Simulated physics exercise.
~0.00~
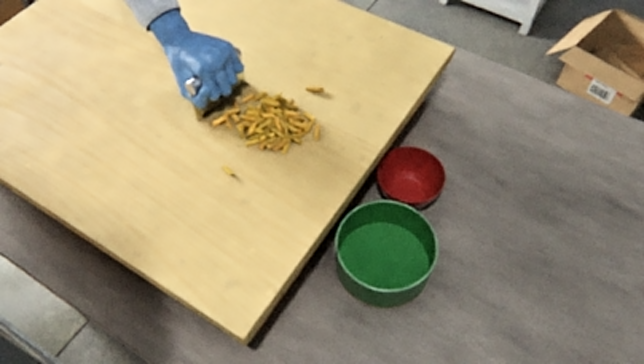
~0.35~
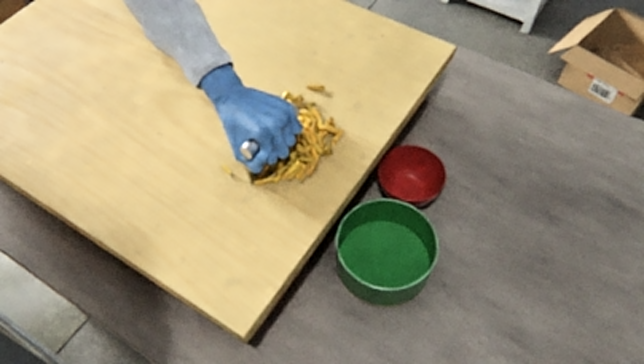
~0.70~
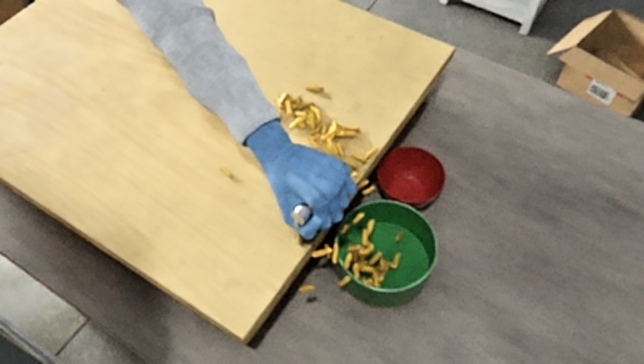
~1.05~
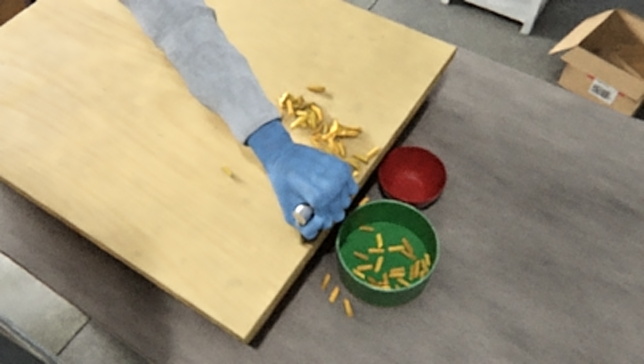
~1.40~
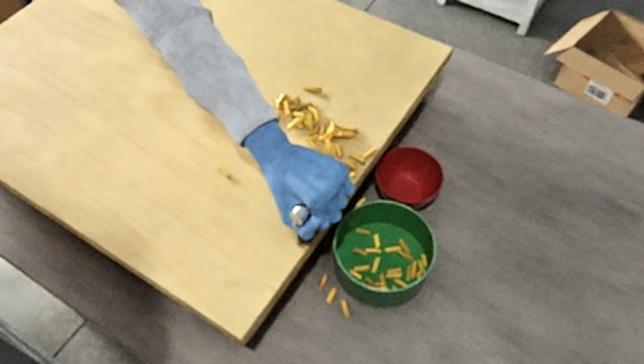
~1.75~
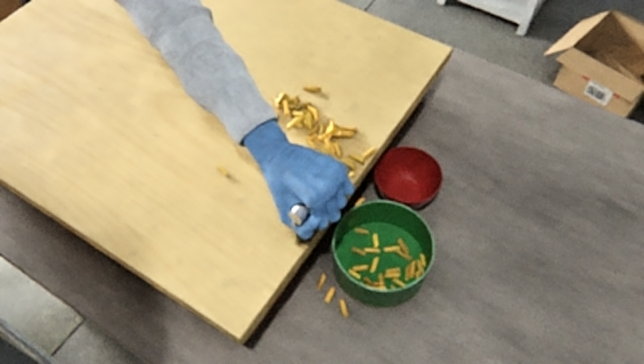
On a pale wooden board set on a gray surface, a blue-gloved hand holds a scraper beside a loose pile of small golden pasta pieces. The hand sweeps right and down, bunching the pasta and pushing it toward the board's edge, where a green pot and a smaller red bowl sit. At the edge, some pieces spill over into the green pot, while a few land on the gray surface beside it. The hand then stops and stays there. Roughly half the pasta remains on the board, and the red bowl stays empty.
